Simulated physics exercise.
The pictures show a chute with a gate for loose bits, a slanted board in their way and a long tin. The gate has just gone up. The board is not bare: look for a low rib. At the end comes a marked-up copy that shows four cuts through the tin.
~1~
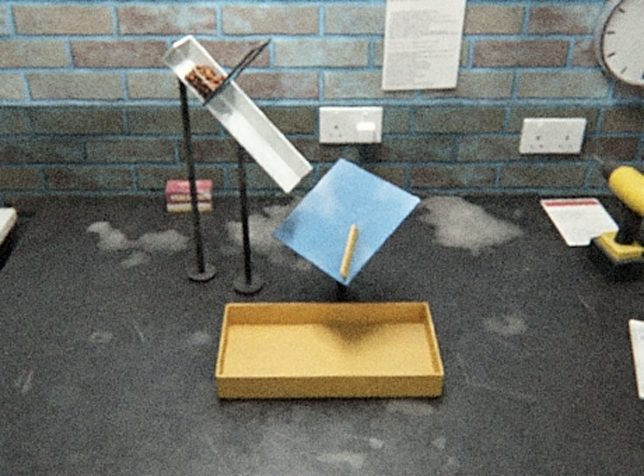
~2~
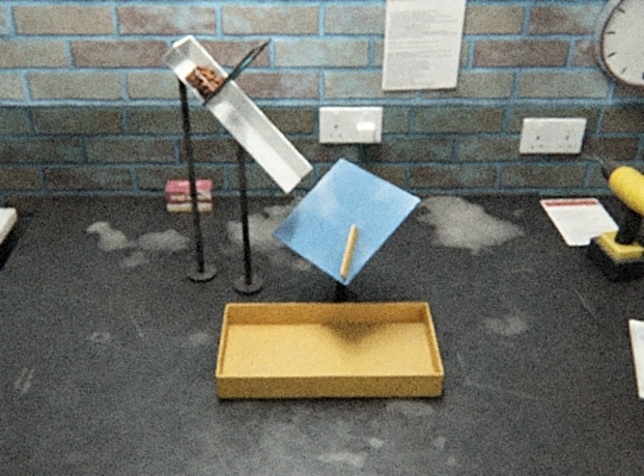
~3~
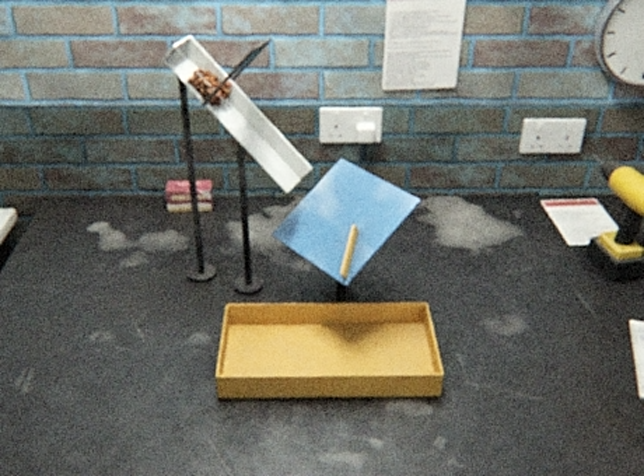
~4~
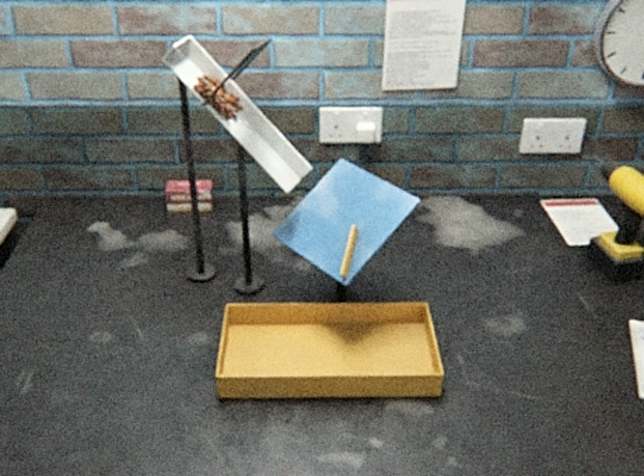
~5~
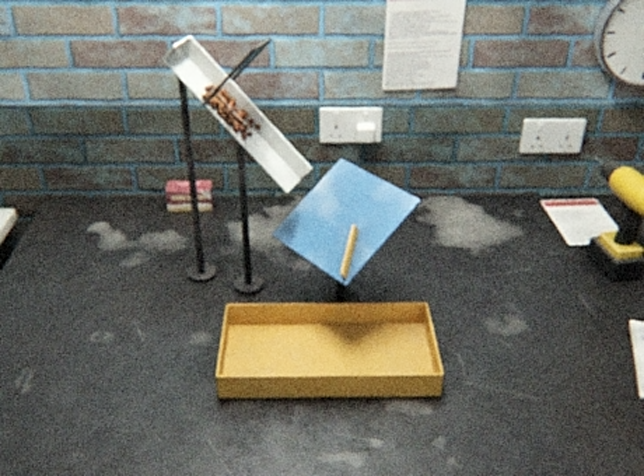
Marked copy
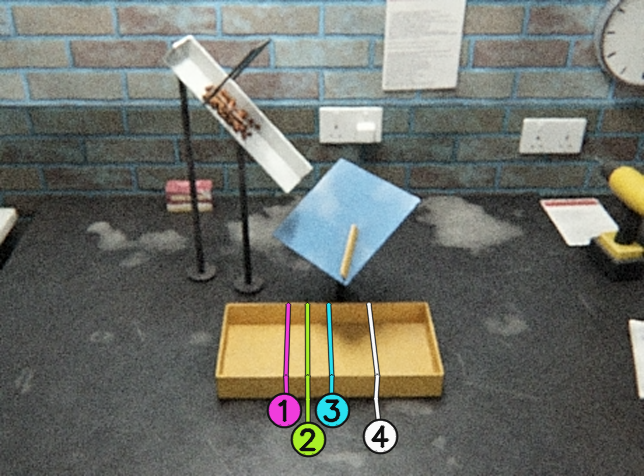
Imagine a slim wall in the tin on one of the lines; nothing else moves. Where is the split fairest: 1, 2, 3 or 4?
Take 2.
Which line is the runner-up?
Line 1.
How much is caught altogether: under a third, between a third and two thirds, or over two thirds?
It is over two thirds.
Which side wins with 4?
The left side.
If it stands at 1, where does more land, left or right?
The right side.
On the marked copy, line 1 crosses the front rim at (286, 376); line 2 crosses the front rim at (307, 375); line 3 crosses the front rim at (331, 375); line 4 crosses the front rim at (377, 375).
With 1, of what is caught, about a quarter on the left of the divider, most on the right.
With 2, of what is caught, about half on the left of the divider, about half on the right.
With 3, of what is caught, nearly all on the left of the divider, a stray few on the right.
With 4, of what is caught, all on the left of the divider, none on the right.
